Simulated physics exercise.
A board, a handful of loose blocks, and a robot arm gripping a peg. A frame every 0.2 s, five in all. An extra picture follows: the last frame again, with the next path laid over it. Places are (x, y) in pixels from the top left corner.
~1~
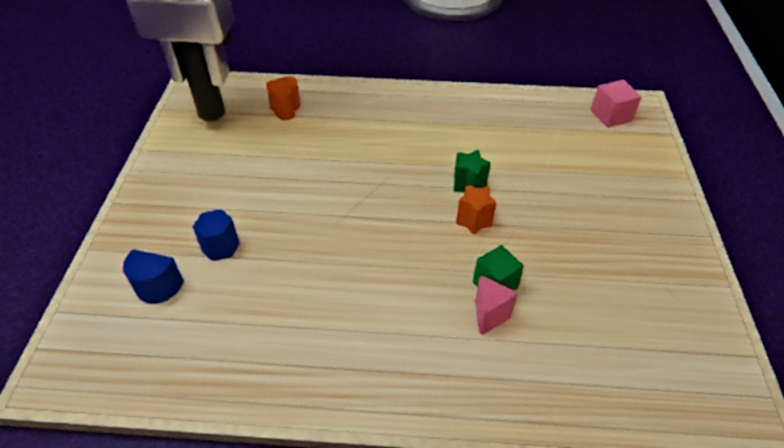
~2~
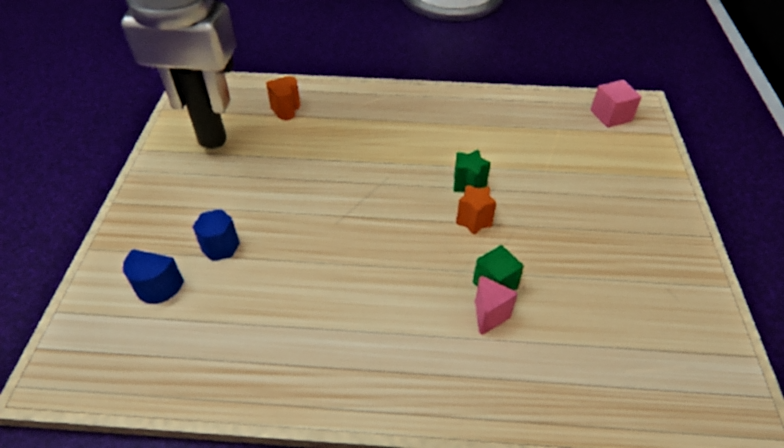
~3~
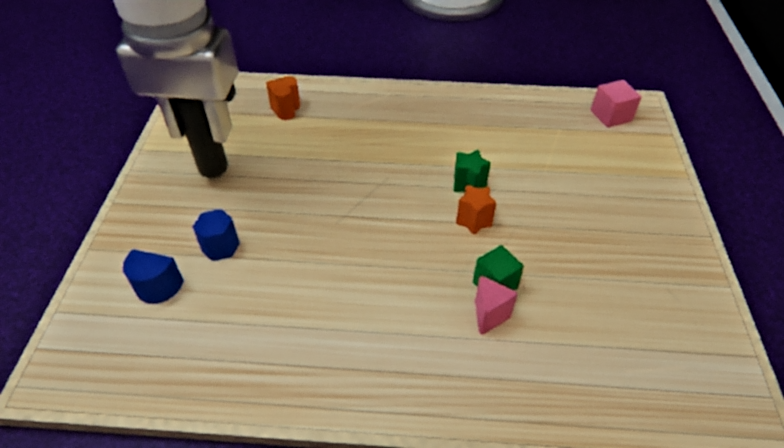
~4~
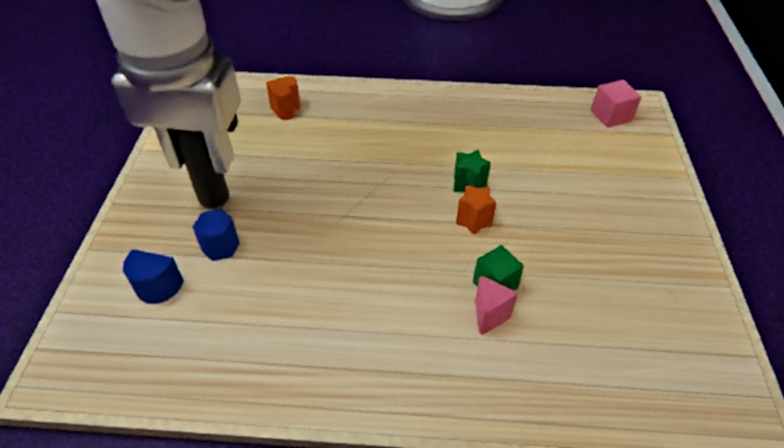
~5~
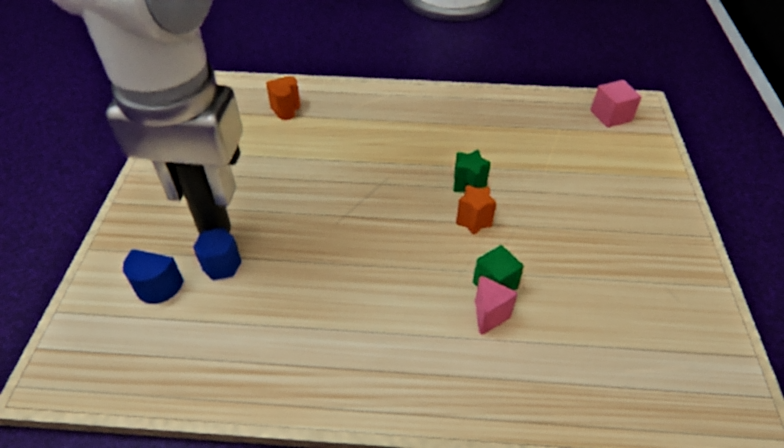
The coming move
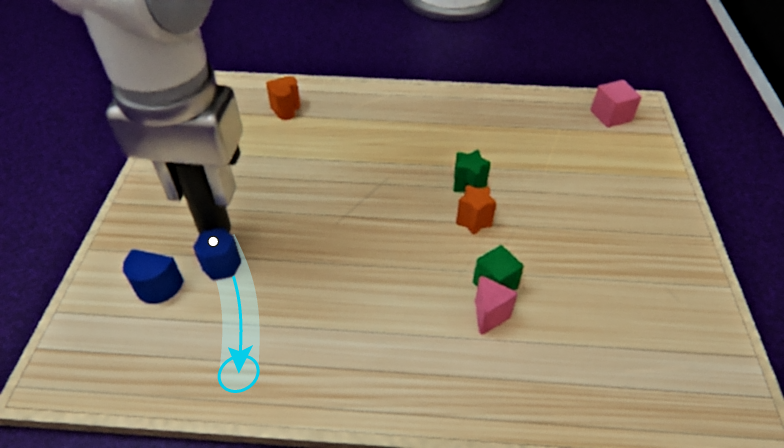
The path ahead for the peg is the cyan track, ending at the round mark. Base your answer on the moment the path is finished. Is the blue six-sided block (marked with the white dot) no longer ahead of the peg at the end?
No.
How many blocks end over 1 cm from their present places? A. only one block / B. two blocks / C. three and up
The correct letter is A.
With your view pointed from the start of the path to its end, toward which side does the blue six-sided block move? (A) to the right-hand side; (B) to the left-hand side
The answer is A.
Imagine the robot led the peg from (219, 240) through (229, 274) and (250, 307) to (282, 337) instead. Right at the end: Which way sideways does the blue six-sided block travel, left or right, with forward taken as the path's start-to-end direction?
Picture yourself facing from the start of the path to its end: The blue six-sided block moves off to your right.
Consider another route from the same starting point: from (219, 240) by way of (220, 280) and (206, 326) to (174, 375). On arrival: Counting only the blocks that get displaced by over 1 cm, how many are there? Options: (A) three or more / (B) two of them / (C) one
C
Path on the board, from (219, 240) over (239, 298) to (239, 373); the dot is on the blue six-sided block.
On the path given first. One third of the way, peg at (231, 268); blue six-sided block at (219, 285), turned 25° clockwise.
Two thirds of the way, peg at (237, 313); blue six-sided block at (216, 334), turned 40° clockwise.
At the end, peg at (235, 365); blue D-shaped block in place; blue six-sided block at (197, 384), turned 65° clockwise.
